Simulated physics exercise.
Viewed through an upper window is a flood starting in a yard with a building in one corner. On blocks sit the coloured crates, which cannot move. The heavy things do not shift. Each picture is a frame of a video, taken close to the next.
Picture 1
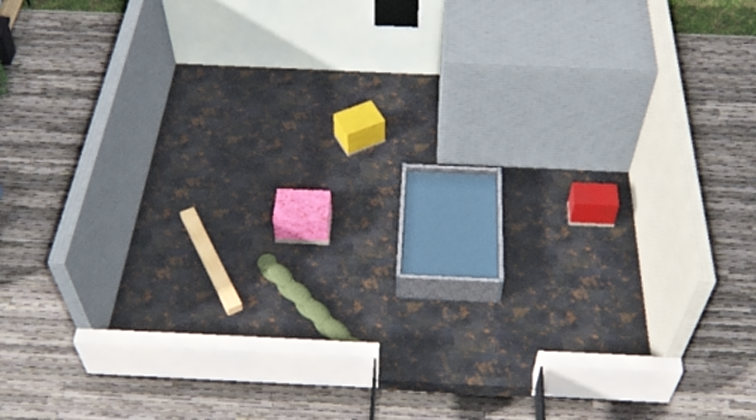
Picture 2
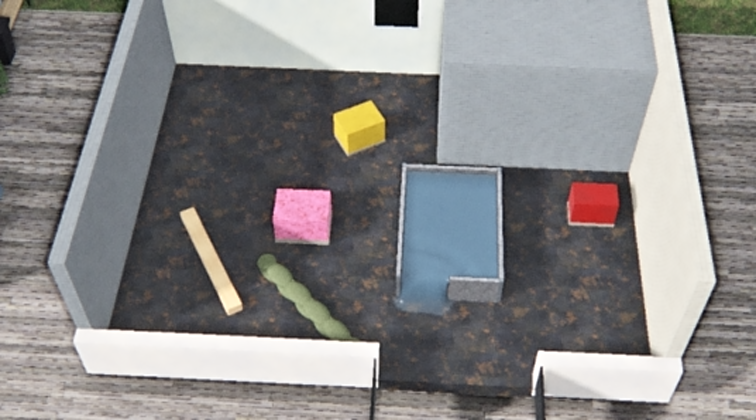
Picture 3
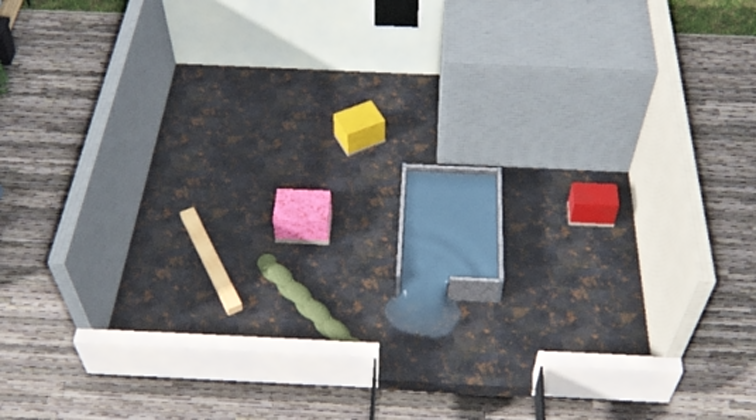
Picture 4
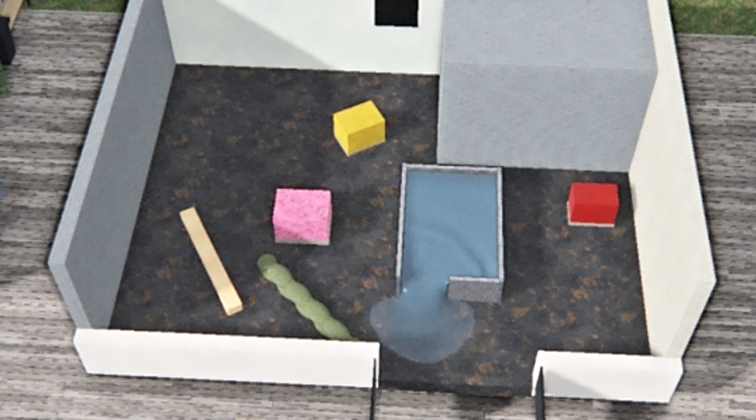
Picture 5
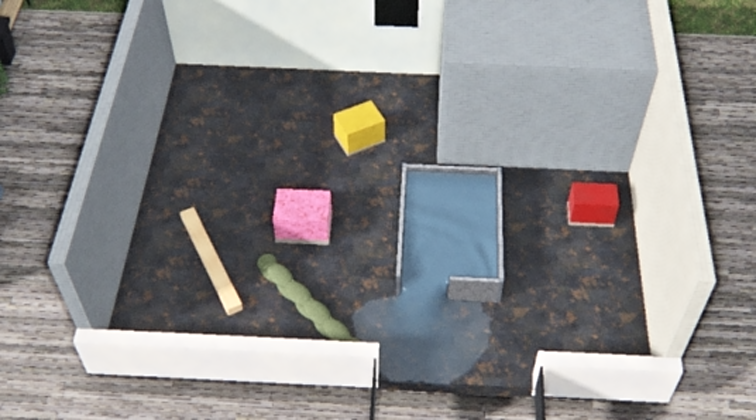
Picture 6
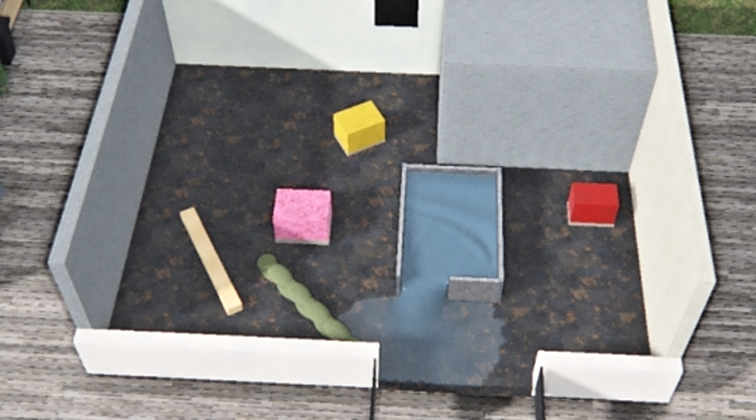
Walled yard with coloured crates and an open tank, water pouring from a gap in its front and spreading across the dark ground.
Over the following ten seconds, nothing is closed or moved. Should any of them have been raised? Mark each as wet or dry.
Yellow crate: Dry; red crate: Dry; pink crate: Dry.
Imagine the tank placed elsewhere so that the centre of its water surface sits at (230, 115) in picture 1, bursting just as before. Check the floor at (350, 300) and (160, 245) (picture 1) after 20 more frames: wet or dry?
The first is wetted, and then the second is wetted.
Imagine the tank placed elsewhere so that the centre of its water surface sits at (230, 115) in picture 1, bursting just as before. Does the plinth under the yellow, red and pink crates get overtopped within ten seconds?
Looking at each in turn, the yellow crate gets flooded, the red crate is left untouched and the pink crate gets flooded.
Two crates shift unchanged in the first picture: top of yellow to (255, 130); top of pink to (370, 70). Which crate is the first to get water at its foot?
The one in yellow is first.
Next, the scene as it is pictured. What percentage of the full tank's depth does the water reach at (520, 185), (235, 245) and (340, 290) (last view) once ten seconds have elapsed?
About 0, 4, 2 %.
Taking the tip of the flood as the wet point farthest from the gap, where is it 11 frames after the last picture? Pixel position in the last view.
Farthest reach: About (223, 358).
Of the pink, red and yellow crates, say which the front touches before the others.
Answer: The one in pink.
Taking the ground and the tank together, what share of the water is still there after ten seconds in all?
Roughly 40 parts in a hundred.
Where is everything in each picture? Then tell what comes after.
Still water in the open tank at (451, 223), in the first picture.
The front is at (399, 302), out from the gap at (424, 291), in the second picture.
Water pours out at (424, 291) and has run to (440, 331), in the third picture.
The front is at a hidden place, out from the gap at (424, 291), in the fourth picture.
Water pours out at (424, 291) and has run to a hidden place, in the fifth picture.
Water pours out at (424, 291) and has run to a hidden place, in the sixth picture.
A moment on, water covers 5 % of the floor; the yellow crate not reached, the red crate not reached, the pink crate not reached.
Next, water covers 10 % of the floor; the yellow crate not reached, the red crate not reached, the pink crate not reached.
Then, water covers 10 % of the floor; the yellow crate not reached, the red crate not reached, the pink crate water round its plinth.
Later, water covers 15 % of the floor; the yellow crate water round its plinth, the red crate not reached, the pink crate water round its plinth.
In the end, water covers 20 % of the floor; the yellow crate stayed above the water, the red crate stayed above the water, the pink crate stayed above the water.
